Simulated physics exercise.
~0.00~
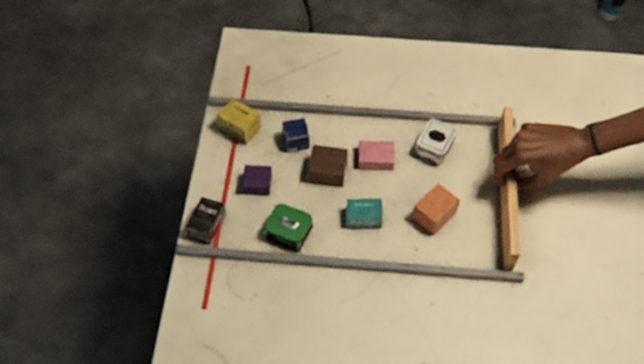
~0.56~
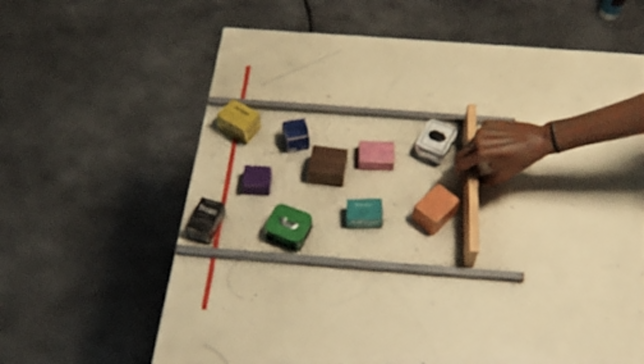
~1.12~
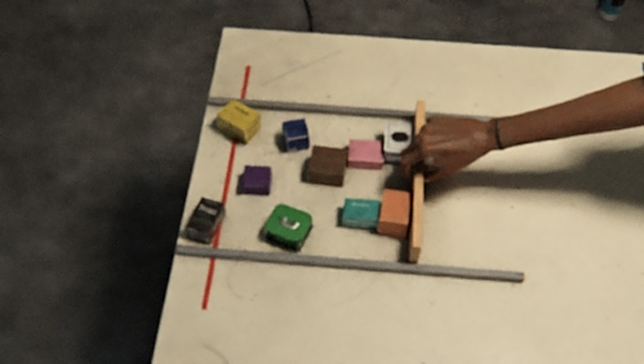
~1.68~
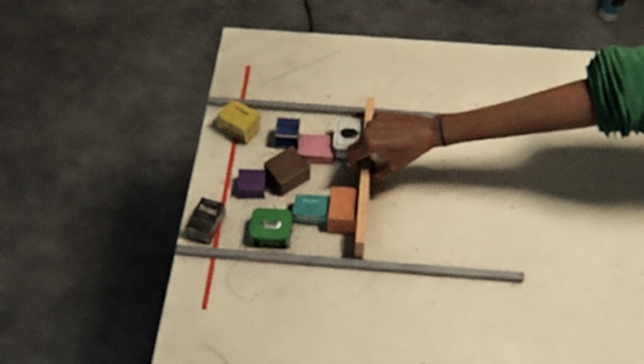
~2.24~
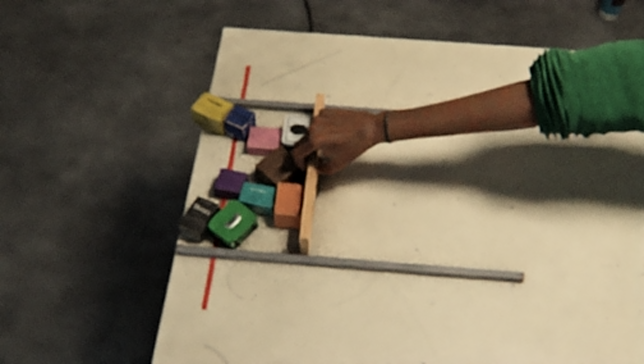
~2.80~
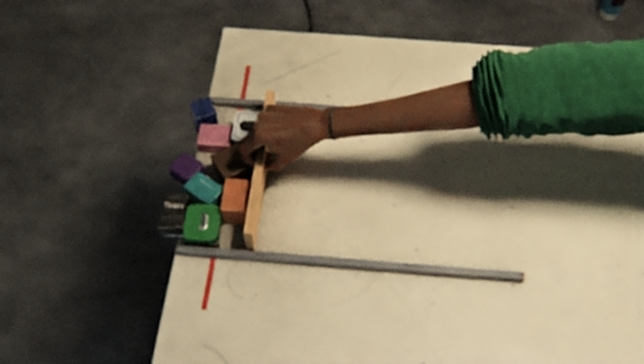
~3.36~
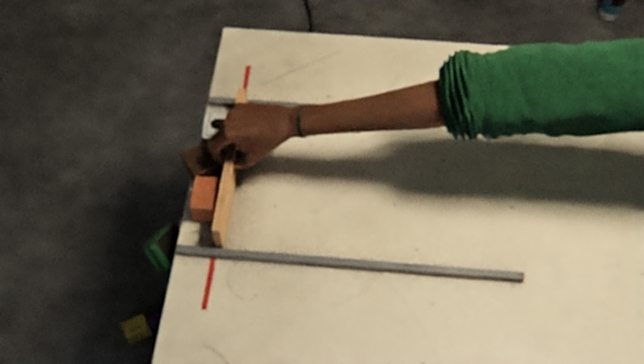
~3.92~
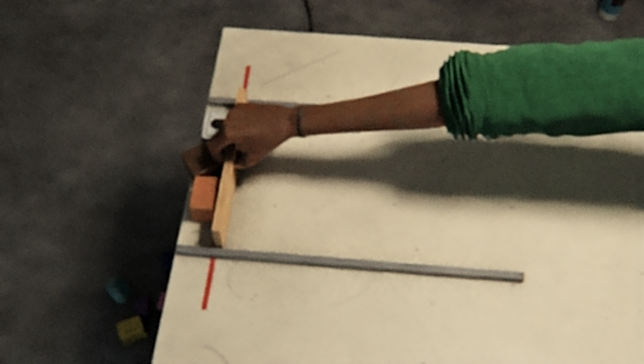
A hand pushes an upright wooden board leftward between two grey rails on a pale tabletop, seen from above at an angle, with dark floor beyond the left edge. Ahead of it lie scattered small blocks and boxes, with yellow and black ones near a red tape line at left and white and orange ones nearest the board. The board gathers the white and orange pieces, then pink, turquoise and brown, crowding everything toward the edge. Many pieces tumble off, including the green and yellow ones. The board stops at the tape, with orange, white and brown pieces still on the table.
